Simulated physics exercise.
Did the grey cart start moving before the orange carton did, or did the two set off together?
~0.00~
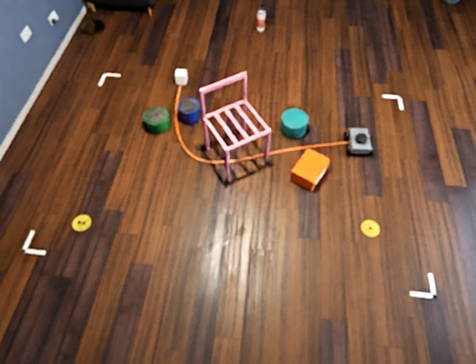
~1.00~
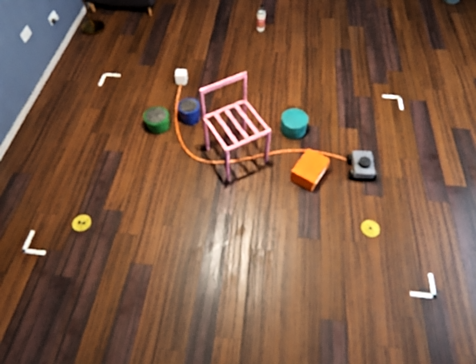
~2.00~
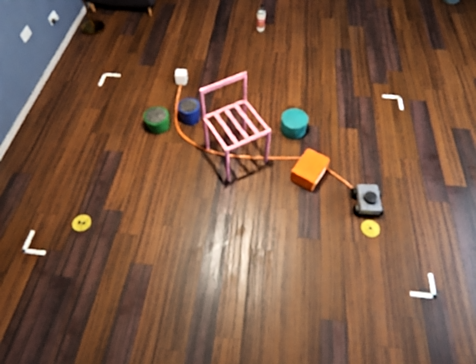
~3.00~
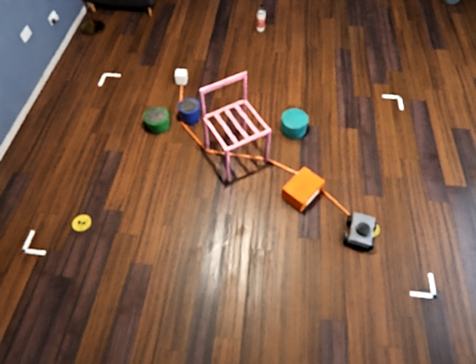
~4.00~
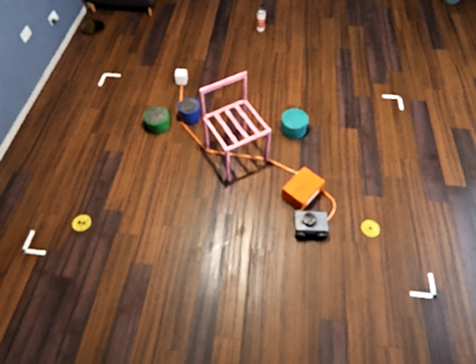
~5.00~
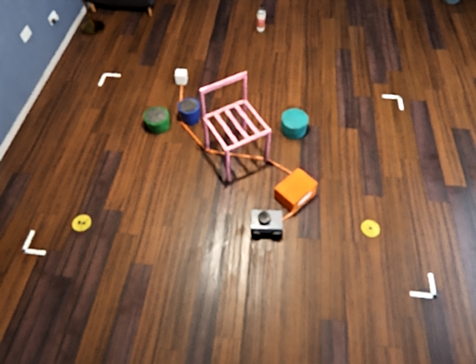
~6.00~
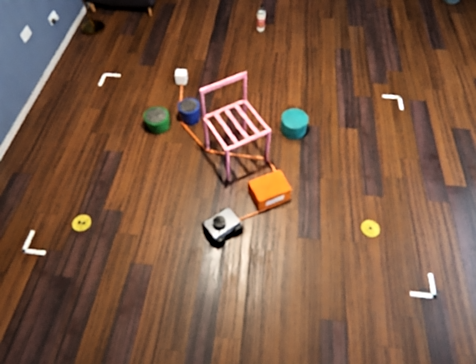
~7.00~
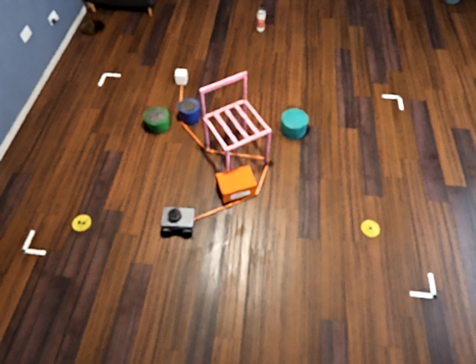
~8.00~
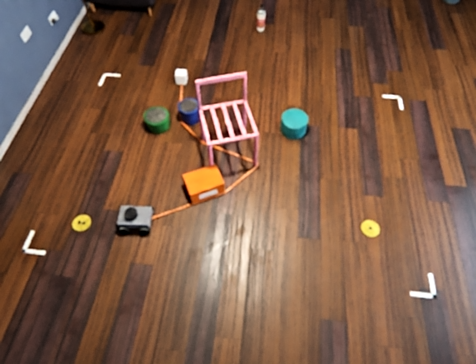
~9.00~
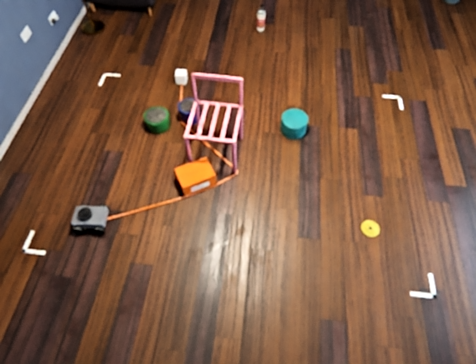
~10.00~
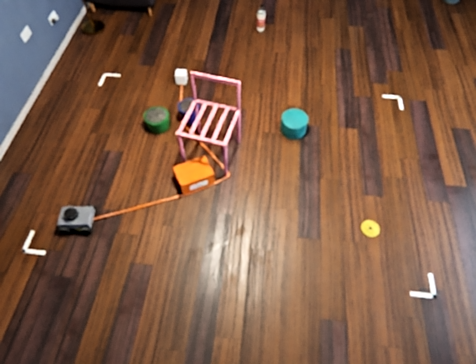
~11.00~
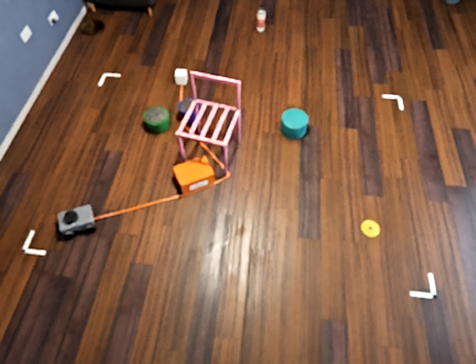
The grey cart started moving first, and the orange carton only shifted later, once the cart had driven some way down the floor.
